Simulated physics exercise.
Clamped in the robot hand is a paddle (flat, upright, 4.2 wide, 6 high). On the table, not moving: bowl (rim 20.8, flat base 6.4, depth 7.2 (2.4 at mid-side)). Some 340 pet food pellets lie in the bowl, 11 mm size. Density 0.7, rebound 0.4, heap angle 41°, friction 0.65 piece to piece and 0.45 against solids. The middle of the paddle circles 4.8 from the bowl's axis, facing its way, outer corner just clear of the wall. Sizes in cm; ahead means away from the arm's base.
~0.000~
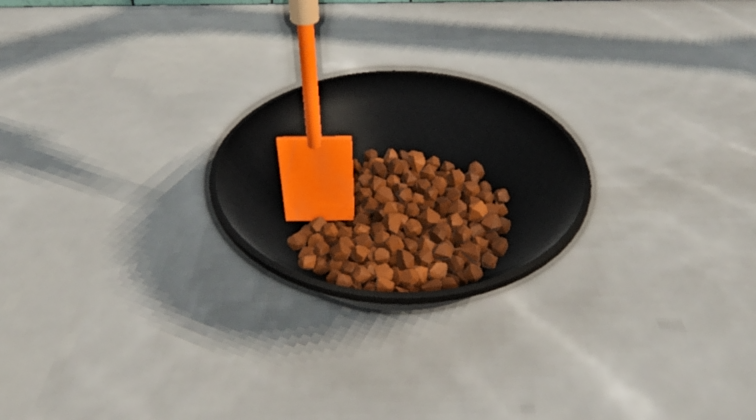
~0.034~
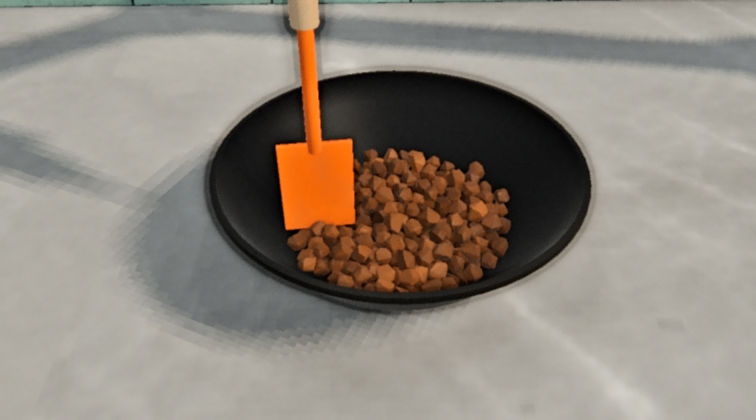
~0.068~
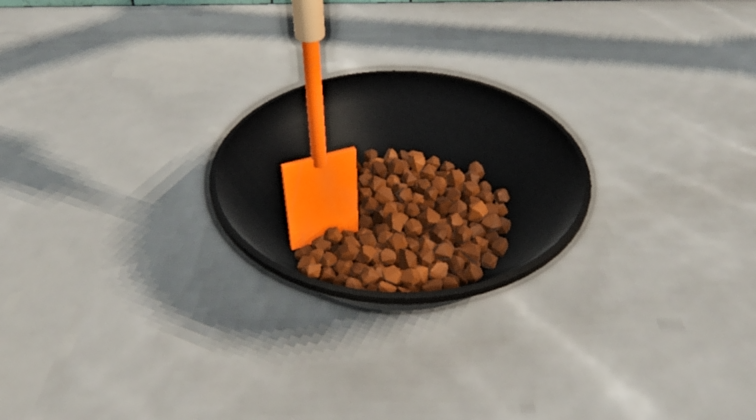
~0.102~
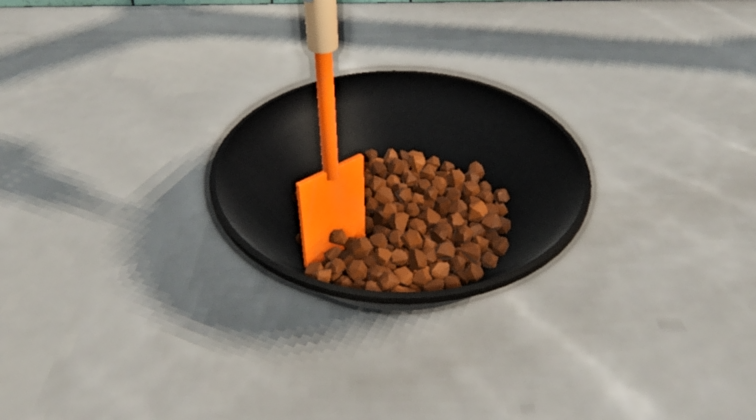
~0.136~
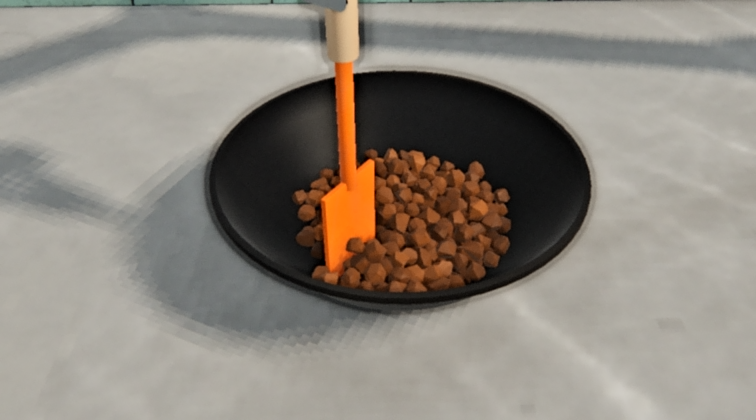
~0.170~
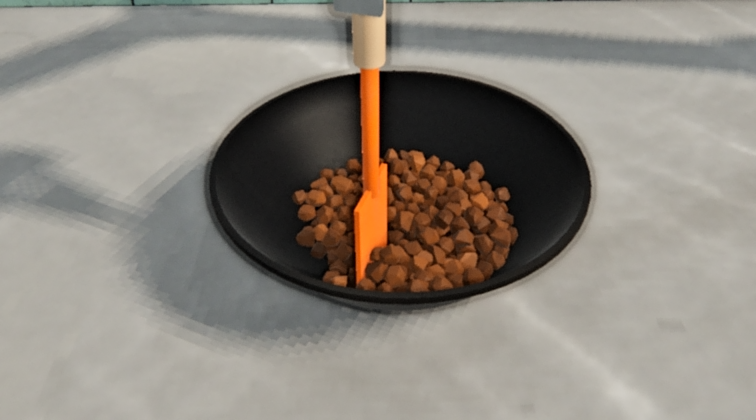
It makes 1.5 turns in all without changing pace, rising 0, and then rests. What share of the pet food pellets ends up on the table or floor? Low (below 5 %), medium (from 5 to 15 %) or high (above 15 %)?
A low share, below 5 %, ends on the table or floor.
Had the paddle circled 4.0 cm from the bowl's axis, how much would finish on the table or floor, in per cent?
In that case some 0 per cent.
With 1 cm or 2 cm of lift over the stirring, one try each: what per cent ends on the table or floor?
Some 0 and 0 per cent.
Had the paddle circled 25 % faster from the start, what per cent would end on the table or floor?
In that case some 5 per cent.
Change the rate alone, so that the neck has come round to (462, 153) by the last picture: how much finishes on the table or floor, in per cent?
About 15 per cent.
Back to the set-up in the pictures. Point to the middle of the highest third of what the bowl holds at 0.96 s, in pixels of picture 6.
At about (414, 262).
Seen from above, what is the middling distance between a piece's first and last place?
Some 6 cm.
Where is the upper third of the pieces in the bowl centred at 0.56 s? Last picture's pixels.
Near (386, 142).
After 0.56 s, 254° round, highest piece 8 above the table; 341 in the bowl, 1 on the table or floor.
After 0.96 s, 79° round, highest piece 8 above the table; 341 in the bowl, 1 on the table or floor.
After 1.35 s, 180° round, highest piece 7 above the table; 341 in the bowl, 1 on the table or floor.
After 2.05 s, 180° round, highest piece 7 above the table; 341 in the bowl, 1 on the table or floor.
At rest, 341 in the bowl, 1 on the table or floor. That is 0 % on the table or floor.
